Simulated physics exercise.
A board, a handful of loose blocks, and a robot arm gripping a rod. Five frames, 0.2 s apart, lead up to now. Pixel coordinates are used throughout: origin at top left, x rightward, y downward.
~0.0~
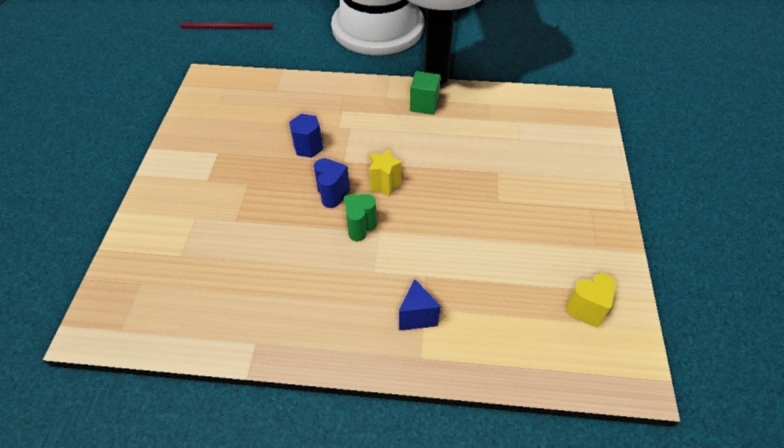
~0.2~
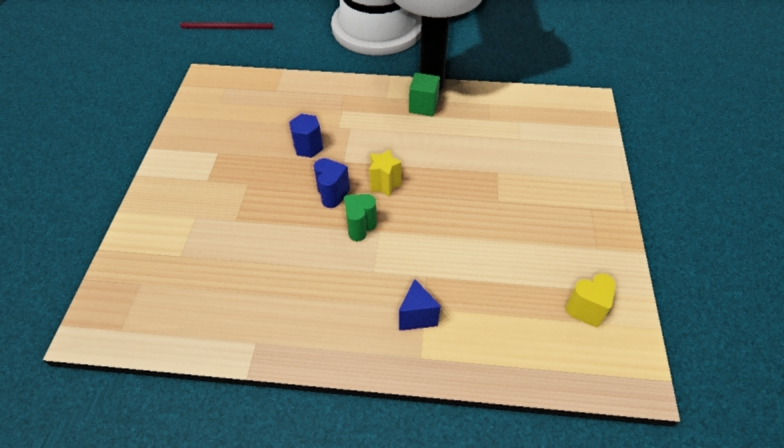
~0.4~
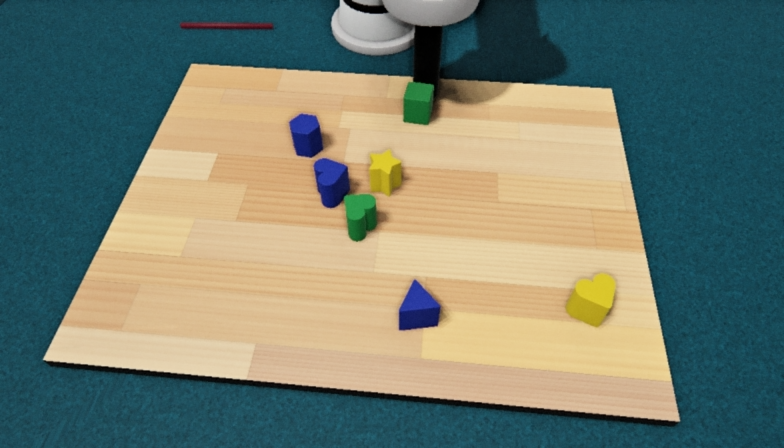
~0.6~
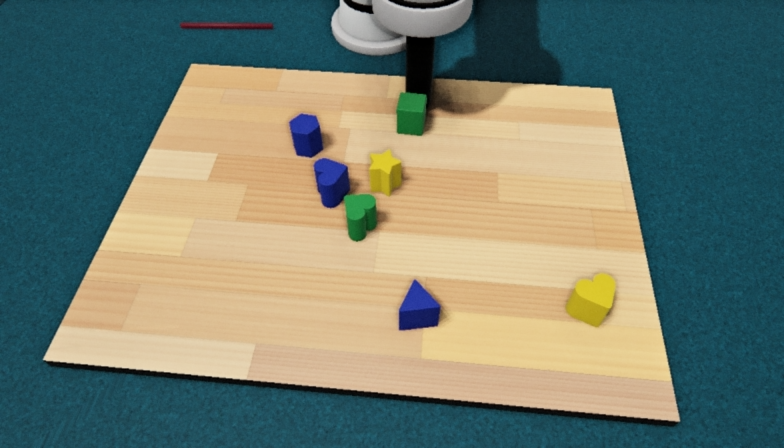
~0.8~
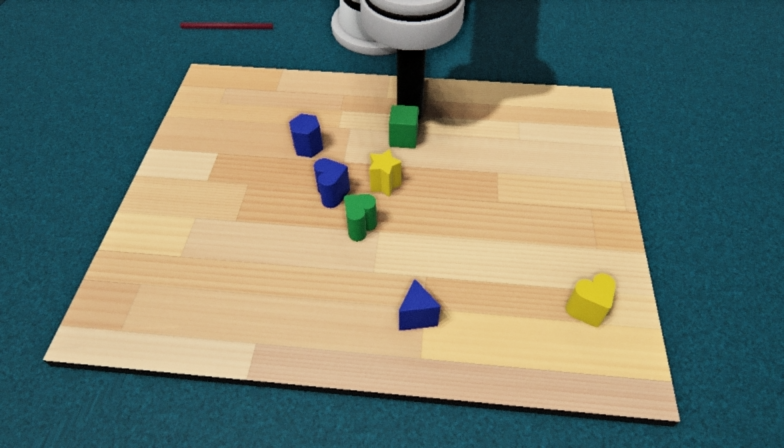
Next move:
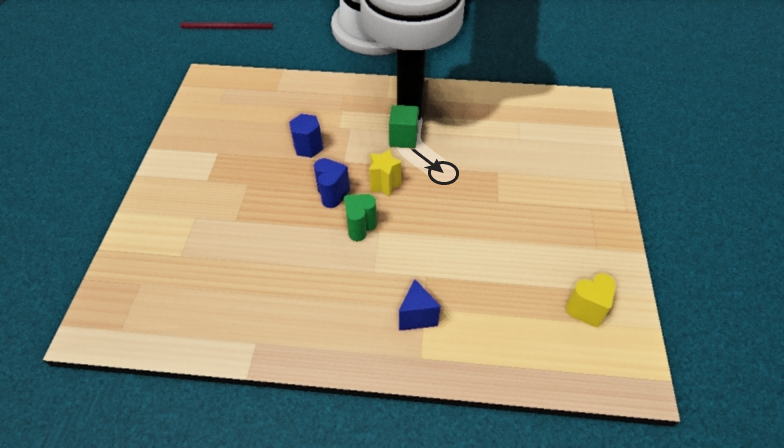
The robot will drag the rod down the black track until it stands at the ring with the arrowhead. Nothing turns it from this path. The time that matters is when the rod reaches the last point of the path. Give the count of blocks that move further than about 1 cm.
I expect just one block to be moved by more than 1 cm.
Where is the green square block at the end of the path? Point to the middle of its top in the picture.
I'd expect the centre of its top face to be at (395, 141).
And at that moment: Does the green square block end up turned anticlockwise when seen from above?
Going by the path, no.
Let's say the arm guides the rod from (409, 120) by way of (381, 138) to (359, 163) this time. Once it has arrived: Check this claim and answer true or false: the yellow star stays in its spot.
That statement is accurate.
Drawn move, from (409, 120) through (407, 140) and (423, 157) to (443, 173).
What follows on the original path. One third of the way, rod at (408, 135); green square block at (396, 134), turned 20° clockwise.
Two thirds of the way, rod at (423, 152); yellow star at (382, 163); green square block at (395, 141), turned 40° clockwise.
At the end, rod at (444, 168); yellow star at (382, 163); green square block at (395, 141), turned 40° clockwise.
